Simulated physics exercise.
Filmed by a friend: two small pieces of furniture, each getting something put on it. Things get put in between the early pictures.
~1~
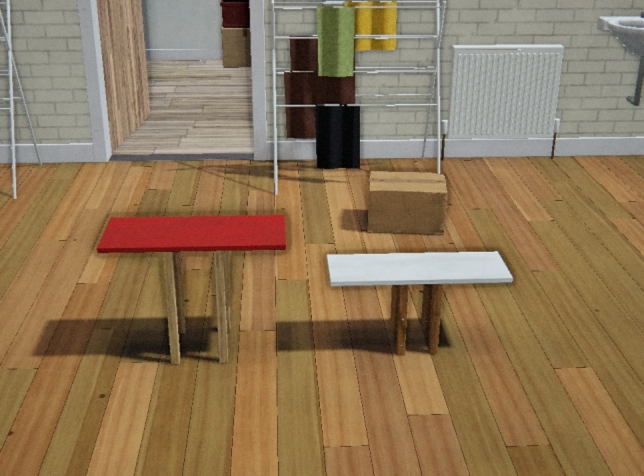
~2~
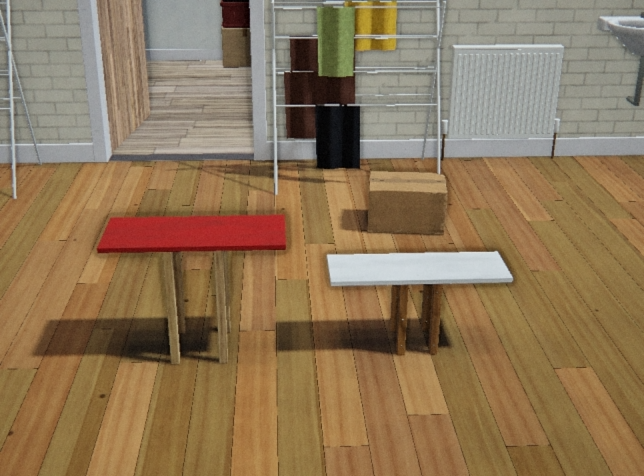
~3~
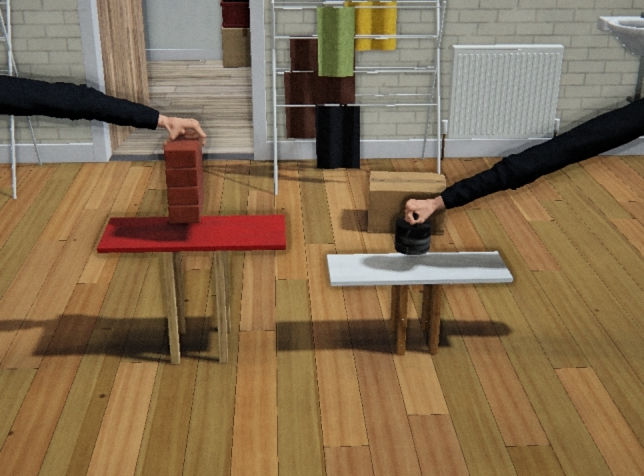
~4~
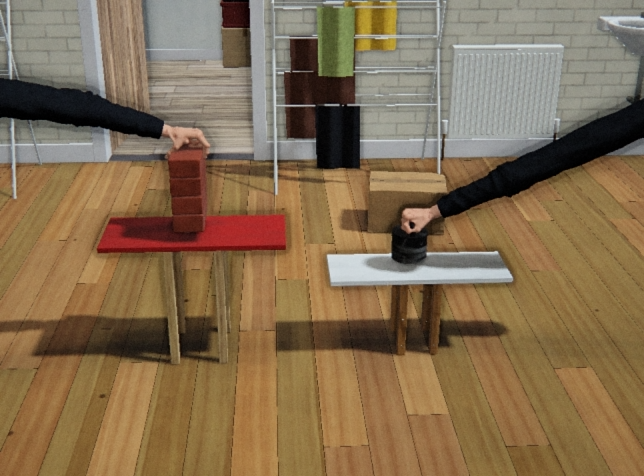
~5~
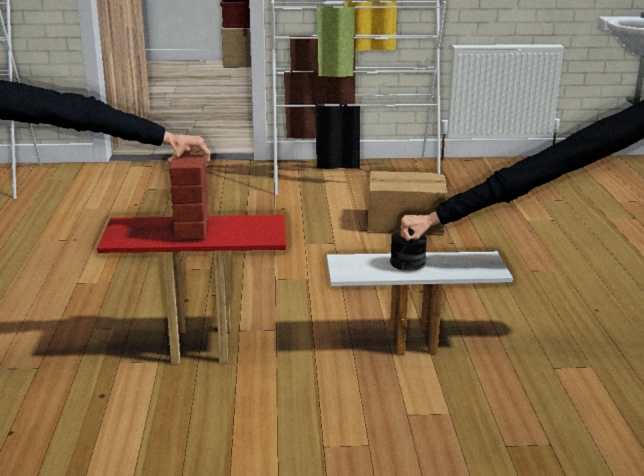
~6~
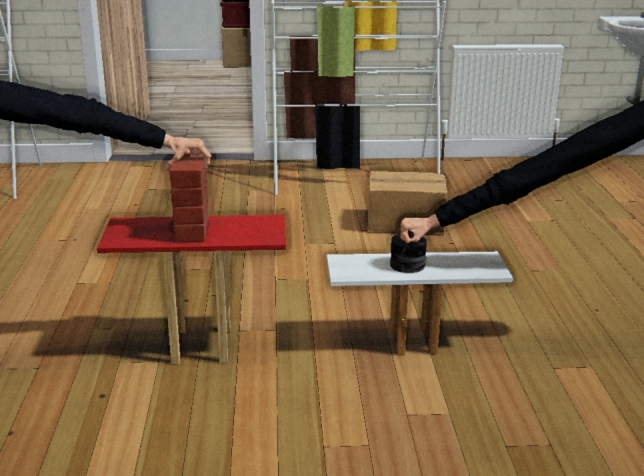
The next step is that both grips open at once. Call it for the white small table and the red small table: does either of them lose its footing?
My call: The white small table keeps its footing; the red small table keeps its footing.
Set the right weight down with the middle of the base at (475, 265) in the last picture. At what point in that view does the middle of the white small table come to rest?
It finishes somewhere near (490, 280).
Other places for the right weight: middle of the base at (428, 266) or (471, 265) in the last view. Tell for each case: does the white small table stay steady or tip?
It stays level the first time and gives way the second.
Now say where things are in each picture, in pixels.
In the first picture, white small table (417, 268); red small table (195, 233).
In the second picture, red small table (195, 233).
In the third picture, still on the way; white small table (417, 268); left bricks (185, 177).
In the fourth picture, still on the way; red small table (195, 233); right weight (409, 244).
In the fifth picture, still on the way; white small table (417, 268); left bricks (190, 193).
In the sixth picture, in place, still held; white small table (417, 268); red small table (195, 233); right weight (408, 253).
Then, 0.38 s past the last view, white small table at rest near (417, 268); red small table at rest near (195, 233).
Finally, the white small table holds firm, near (417, 268); the red small table holds firm, near (195, 233).
